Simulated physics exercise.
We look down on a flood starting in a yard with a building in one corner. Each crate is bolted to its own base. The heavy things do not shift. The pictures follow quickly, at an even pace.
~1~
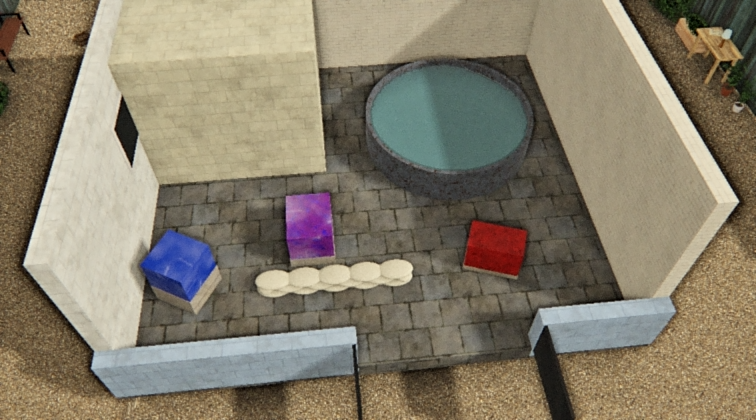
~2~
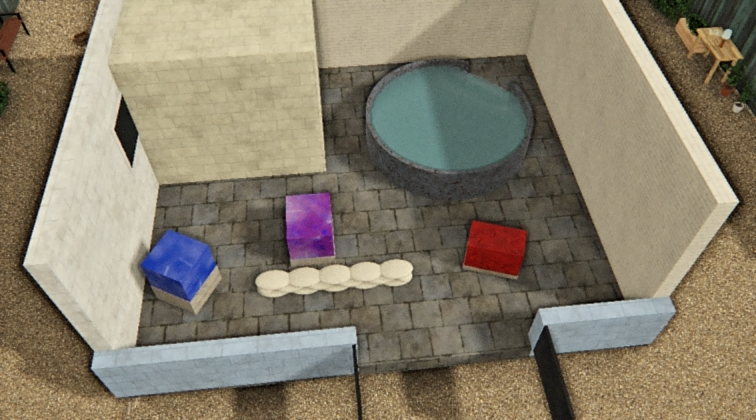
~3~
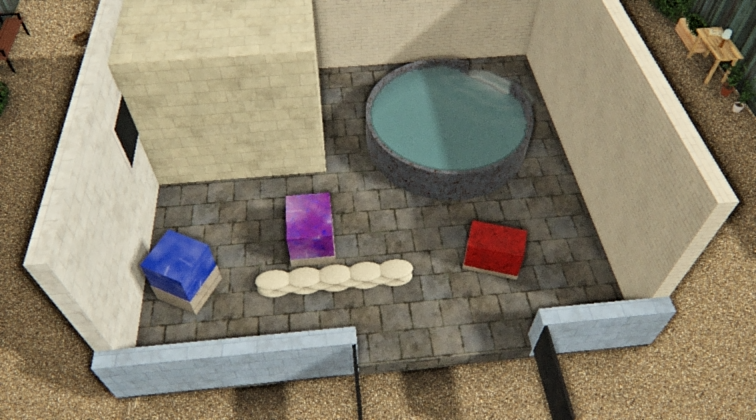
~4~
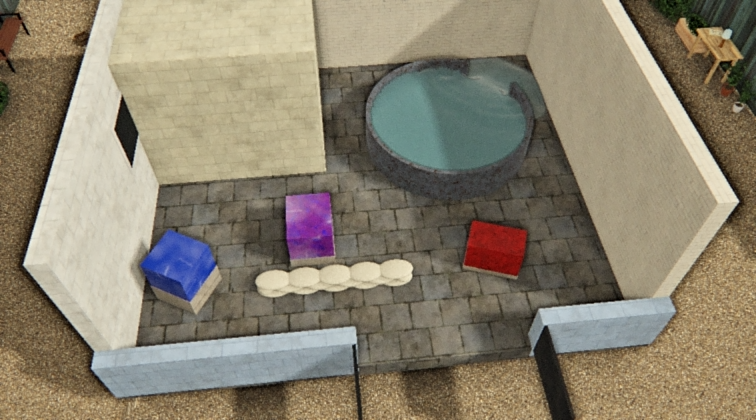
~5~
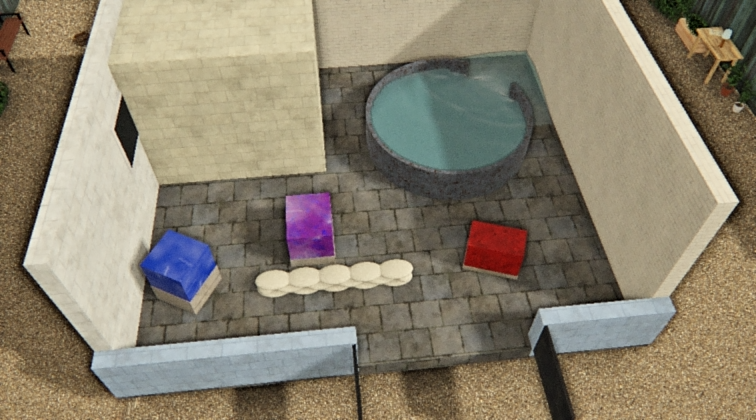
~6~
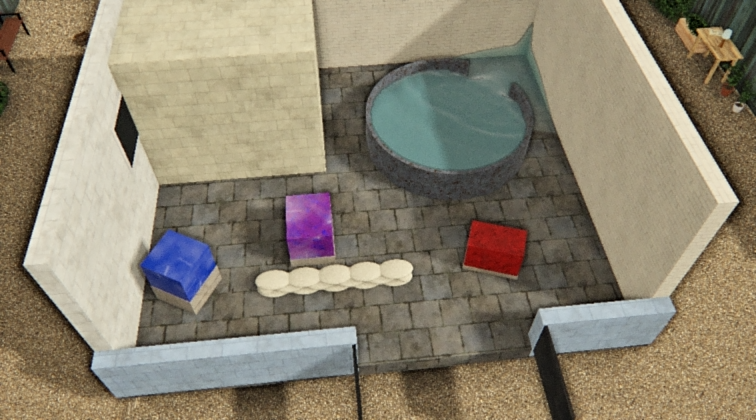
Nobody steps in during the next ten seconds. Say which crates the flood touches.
One by one: The red crate is soaked; the blue crate keeps dry; the purple crate keeps dry.
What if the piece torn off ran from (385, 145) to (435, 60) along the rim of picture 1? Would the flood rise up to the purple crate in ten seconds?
One by one: Purple crate is topped.
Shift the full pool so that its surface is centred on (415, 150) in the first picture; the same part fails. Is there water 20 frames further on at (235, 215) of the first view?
There: Not flooded.
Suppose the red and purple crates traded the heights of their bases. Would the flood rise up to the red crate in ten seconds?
In short: The red crate stays dry.
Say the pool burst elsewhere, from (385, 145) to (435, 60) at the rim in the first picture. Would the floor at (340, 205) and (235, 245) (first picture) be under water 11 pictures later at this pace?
In turn: Awash, flooded.
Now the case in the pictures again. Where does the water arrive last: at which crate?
It is the blue crate.
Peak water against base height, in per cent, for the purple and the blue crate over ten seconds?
In turn 70 and 20 per cent.
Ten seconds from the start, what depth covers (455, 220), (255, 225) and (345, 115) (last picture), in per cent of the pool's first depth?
About 8, 4 and 20 per cent.
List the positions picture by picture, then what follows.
The first picture shows the pool at (449, 115) is whole and still.
In the second picture, the front is at a hidden place, out from the gap on the pool's far side.
In the third picture, the front is at a hidden place, out from the gap on the pool's far side.
In the fourth picture, water pours out on the pool's far side and has run to (495, 60).
In the fifth picture, water pours out on the pool's far side and has run to (525, 56).
In the sixth picture, water pours out on the pool's far side and has run to (525, 56).
A moment on, water covers 10 % of the floor; the red crate not reached, the blue crate not reached, the purple crate not reached.
Next, water covers 20 % of the floor; the red crate not reached, the blue crate not reached, the purple crate not reached.
Then, water covers 40 % of the floor; the red crate water round its plinth, the blue crate not reached, the purple crate not reached.
Later, water covers 70 % of the floor; the red crate water round its plinth, the blue crate not reached, the purple crate water round its plinth.
In the end, water covers 95 % of the floor; the red crate was topped, the blue crate stayed above the water, the purple crate stayed above the water.
